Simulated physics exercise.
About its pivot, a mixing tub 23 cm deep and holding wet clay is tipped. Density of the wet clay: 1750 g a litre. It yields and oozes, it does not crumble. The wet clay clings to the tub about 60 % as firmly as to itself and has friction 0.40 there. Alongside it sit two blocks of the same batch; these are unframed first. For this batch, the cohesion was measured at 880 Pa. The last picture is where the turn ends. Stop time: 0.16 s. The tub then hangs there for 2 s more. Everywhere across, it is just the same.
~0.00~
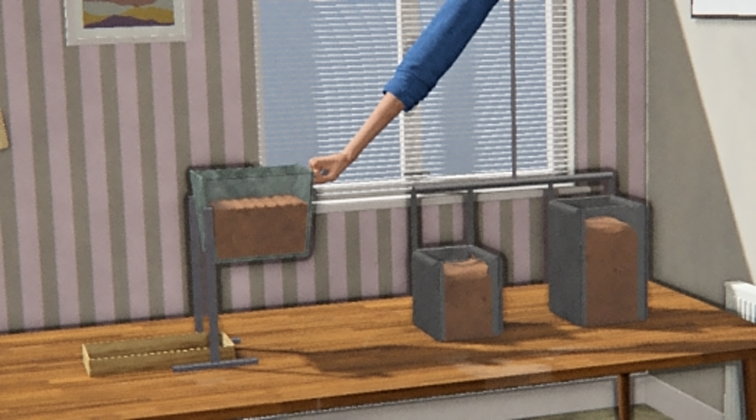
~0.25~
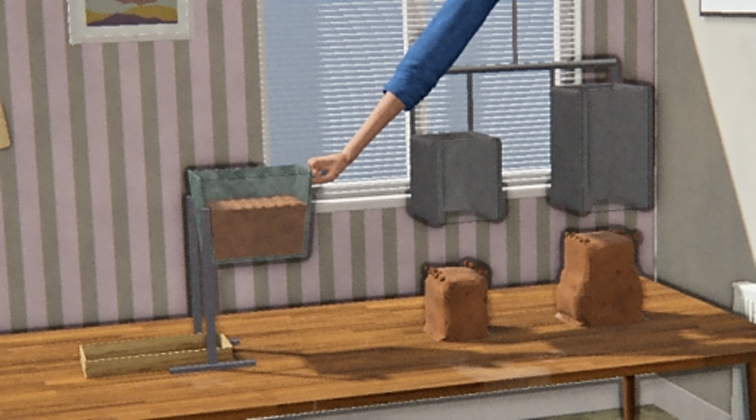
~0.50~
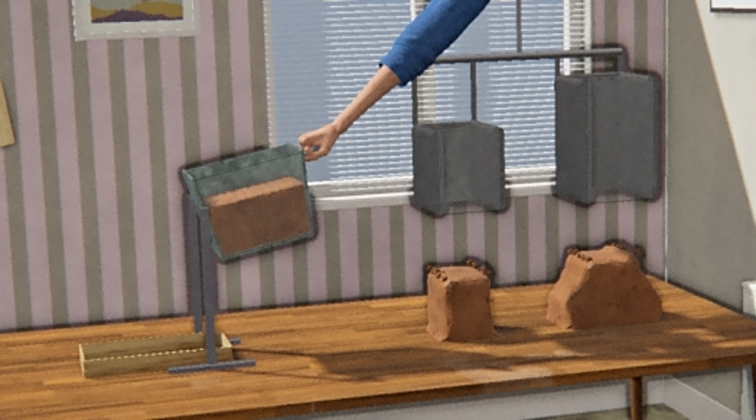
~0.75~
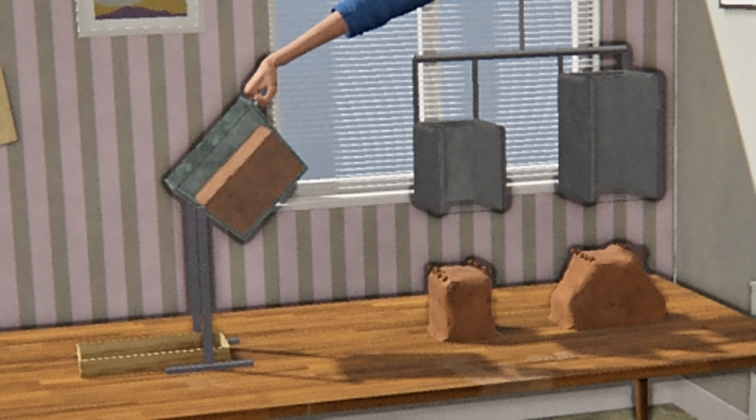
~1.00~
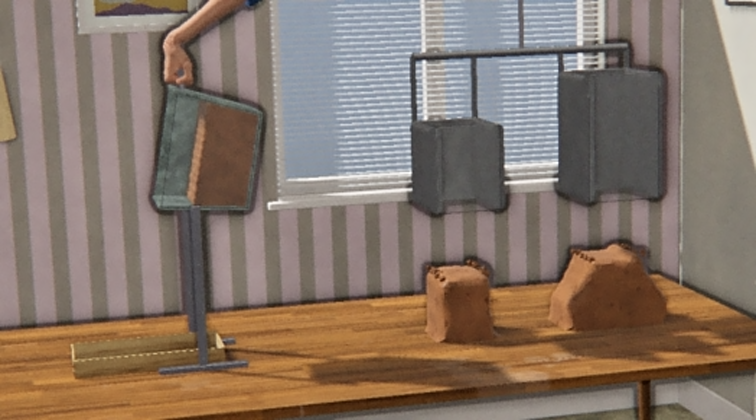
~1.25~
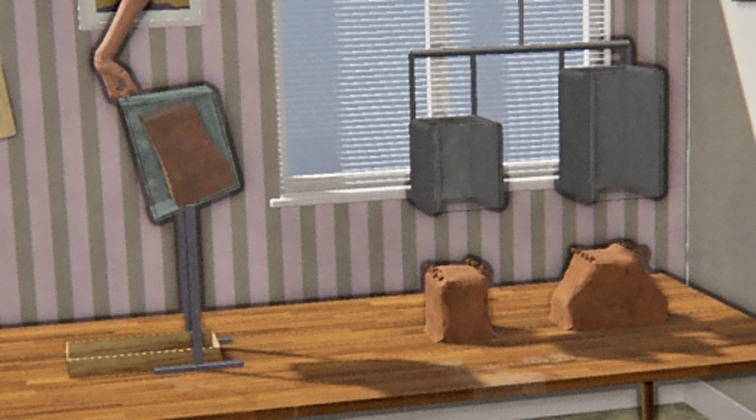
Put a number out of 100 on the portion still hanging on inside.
Roughly 37 percent of it hangs on.
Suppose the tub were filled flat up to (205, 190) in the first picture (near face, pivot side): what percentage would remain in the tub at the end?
Then about 30 %.
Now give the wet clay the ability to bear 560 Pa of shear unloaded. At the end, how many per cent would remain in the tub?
I'd say around 30 percent.
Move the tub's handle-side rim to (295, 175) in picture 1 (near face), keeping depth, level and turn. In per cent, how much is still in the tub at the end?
Then near 40 % stays in the tub.
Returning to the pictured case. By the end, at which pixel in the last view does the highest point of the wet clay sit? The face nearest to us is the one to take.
On the near face, the top ends up close to (192, 164).
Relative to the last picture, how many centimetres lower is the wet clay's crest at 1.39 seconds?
About 9 cm.
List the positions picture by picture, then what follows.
In the first frame, handle-side rim at (311, 172), tilt 0 degrees; top of the wet clay at (242, 208); blocks stand 19 cm, 30 cm (left to right).
In the second frame, handle-side rim at (309, 173), tilt 0 degrees; top of the wet clay at (239, 208); blocks stand 19 cm, 26 cm (left to right).
In the third frame, handle-side rim at (301, 151), tilt 11 degrees; top of the wet clay at (298, 185); blocks stand 19 cm, 21 cm (left to right).
In the fourth frame, handle-side rim at (251, 105), tilt 45 degrees; top of the wet clay at (268, 134); blocks stand 19 cm, 21 cm (left to right).
In the fifth frame, handle-side rim at (176, 94), tilt 79 degrees; top of the wet clay at (213, 105); blocks stand 19 cm, 21 cm (left to right).
In the sixth frame, handle-side rim at (124, 108), tilt 102 degrees; top of the wet clay at (189, 107); blocks stand 19 cm, 21 cm (left to right).
After 1.39 s, the tub is at 102 degrees and holds 83 %.
After 1.56 s, the tub is at 102 degrees and holds 38 %.
After 1.73 s, the tub is at 102 degrees and holds 37 %.
After 1.90 s, the tub is at 102 degrees and holds 37 %.
After 3.25 s, at the end, the tub is at 102 degrees and holds 37 %.
